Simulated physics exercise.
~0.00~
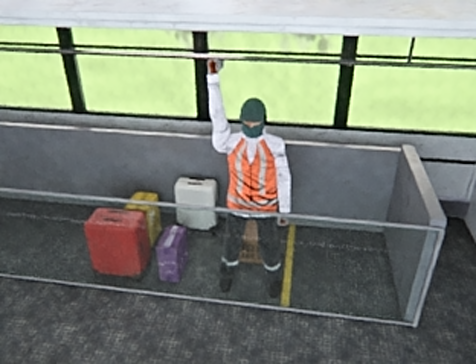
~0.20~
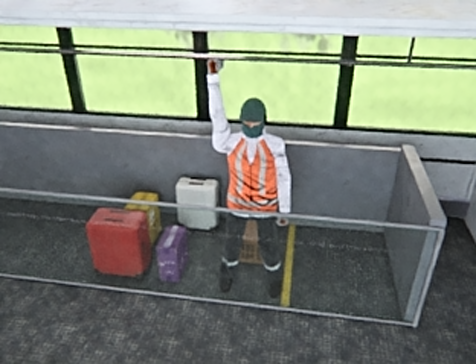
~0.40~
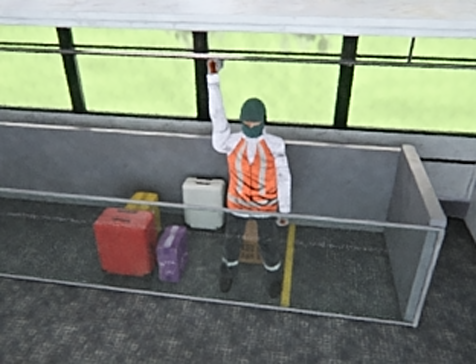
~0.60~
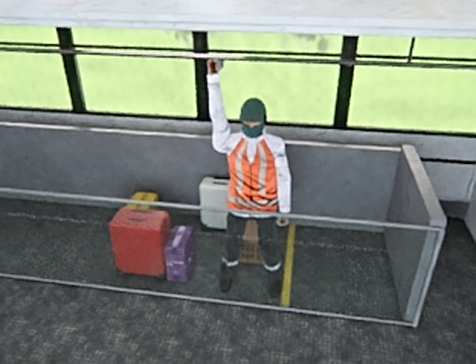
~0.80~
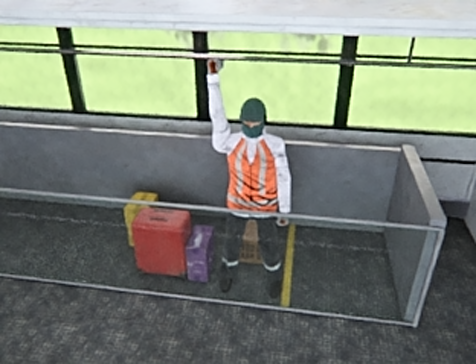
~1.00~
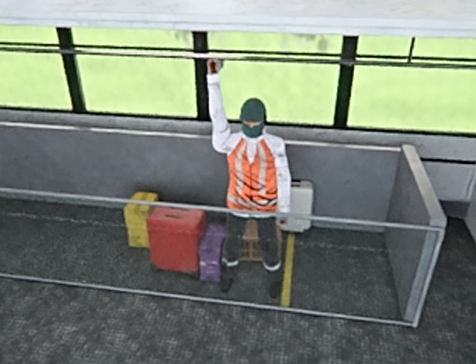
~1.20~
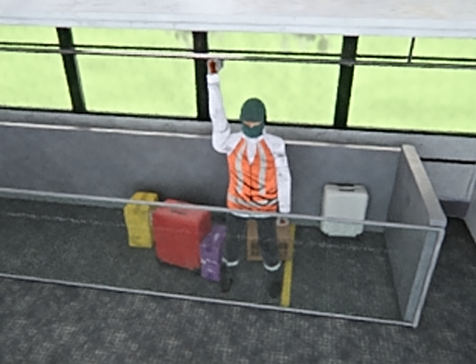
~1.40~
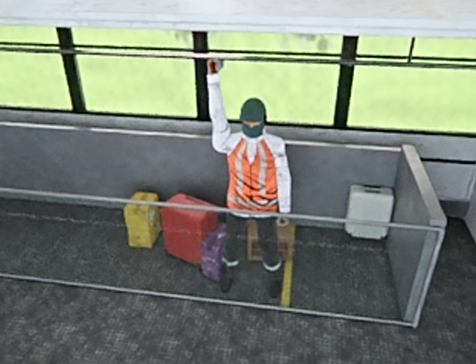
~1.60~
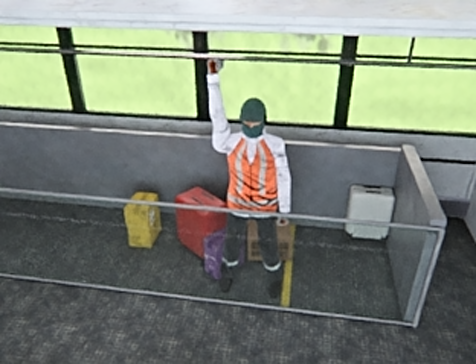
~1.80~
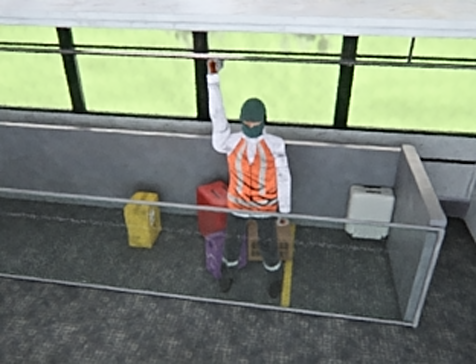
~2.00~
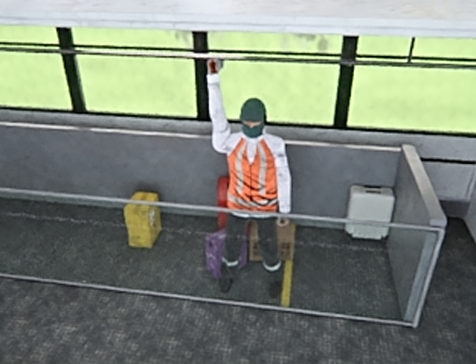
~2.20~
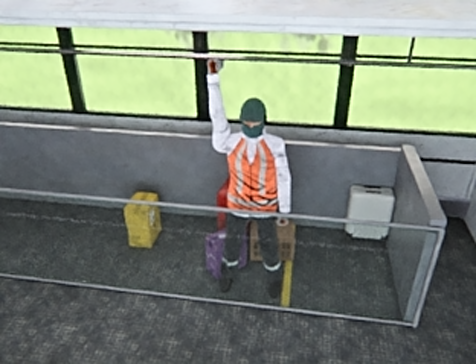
In a shuttle bay, luggage slides right past a braced passenger, and only the white case crosses the yellow line.
